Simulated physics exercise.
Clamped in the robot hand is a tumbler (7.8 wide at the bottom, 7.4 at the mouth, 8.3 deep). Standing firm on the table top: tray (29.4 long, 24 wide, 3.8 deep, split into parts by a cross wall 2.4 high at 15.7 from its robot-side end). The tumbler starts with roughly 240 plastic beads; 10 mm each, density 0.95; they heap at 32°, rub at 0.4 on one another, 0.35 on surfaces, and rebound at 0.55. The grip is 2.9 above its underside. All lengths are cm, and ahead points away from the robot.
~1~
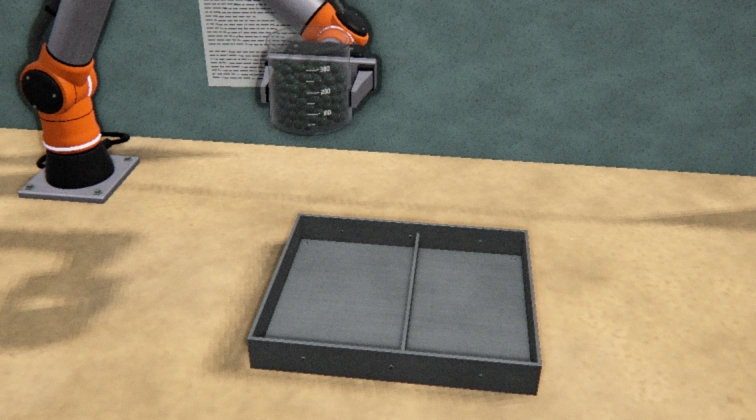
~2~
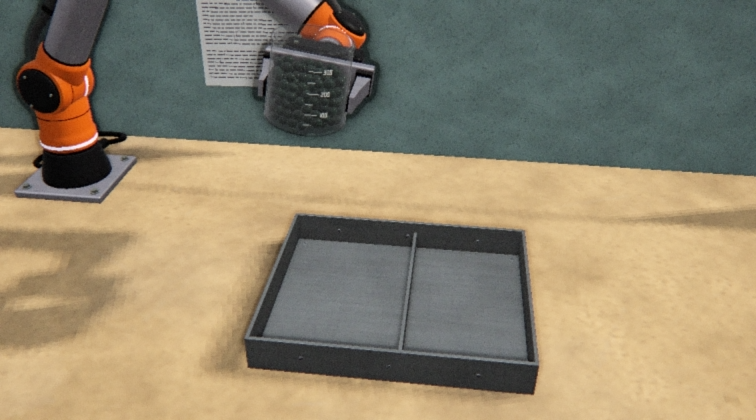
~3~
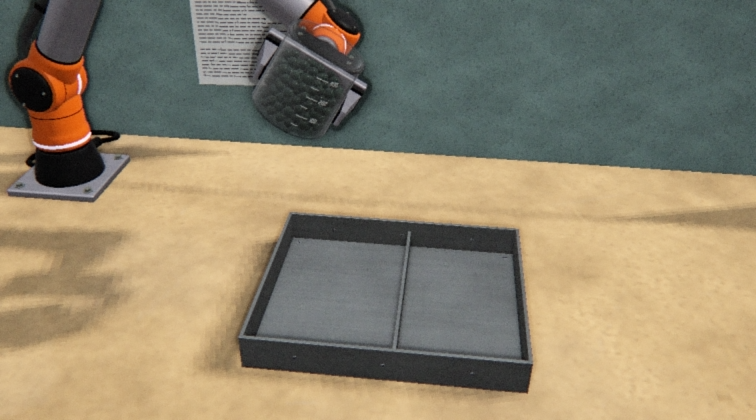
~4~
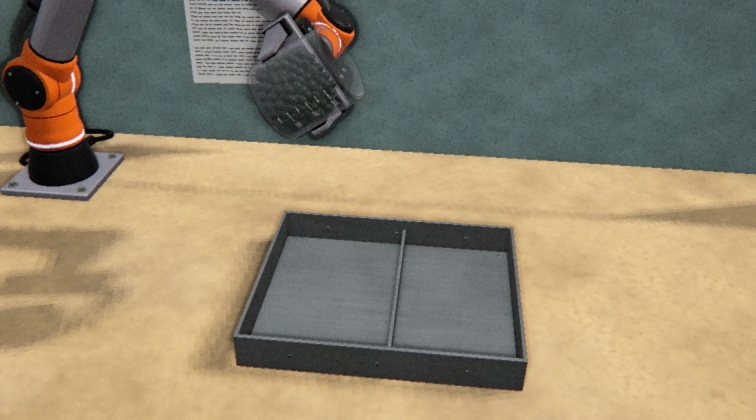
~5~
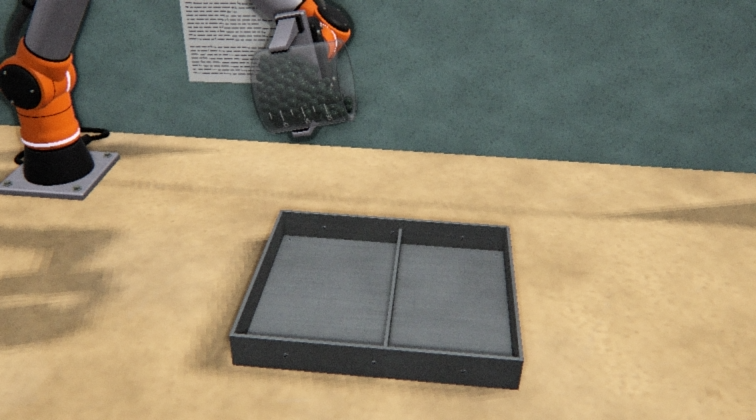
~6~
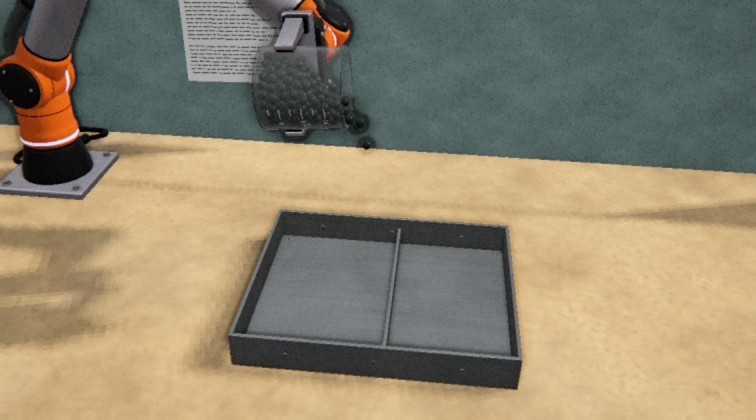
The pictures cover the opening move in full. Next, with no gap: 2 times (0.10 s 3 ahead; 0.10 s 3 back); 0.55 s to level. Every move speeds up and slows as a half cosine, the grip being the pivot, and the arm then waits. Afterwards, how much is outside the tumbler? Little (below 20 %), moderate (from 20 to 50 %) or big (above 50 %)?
Outside the tumbler the share is big, above 50 %.
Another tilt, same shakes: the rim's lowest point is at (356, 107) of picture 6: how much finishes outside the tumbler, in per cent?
About 30 per cent.
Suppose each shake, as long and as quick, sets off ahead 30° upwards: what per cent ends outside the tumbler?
Some 75 per cent.
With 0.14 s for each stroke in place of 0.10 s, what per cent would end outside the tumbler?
Then about 50 per cent.
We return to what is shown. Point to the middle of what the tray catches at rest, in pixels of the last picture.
Near (447, 300).
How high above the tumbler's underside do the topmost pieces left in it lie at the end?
Some 4.0 cm.
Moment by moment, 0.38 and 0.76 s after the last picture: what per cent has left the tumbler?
About 45, 65.
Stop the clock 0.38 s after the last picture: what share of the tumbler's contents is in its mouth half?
Roughly 80 per cent.
Then, 0.38 s later, tilted 86° forward, highest piece 27 above the table; 133 in the tumbler, 76 in the far-side part, 15 in the robot-side part, 20 in flight or on a rim.
Then, 0.76 s later, tilted 23° forward, highest piece 30 above the table; 113 in the far-side part, 88 in the tumbler, 39 in the robot-side part, 3 on the table or floor, 1 in flight or on a rim.
Then, 1.15 s later, level, highest piece 28 above the table; 113 in the far-side part, 88 in the tumbler, 39 in the robot-side part, 4 on the table or floor.
Then, 2.20 s later, level, highest piece 28 above the table; 113 in the far-side part, 88 in the tumbler, 39 in the robot-side part, 4 on the table or floor.
At rest, 113 in the far-side part, 88 in the tumbler, 39 in the robot-side part, 4 on the table or floor. That is 64 % outside the tumbler.
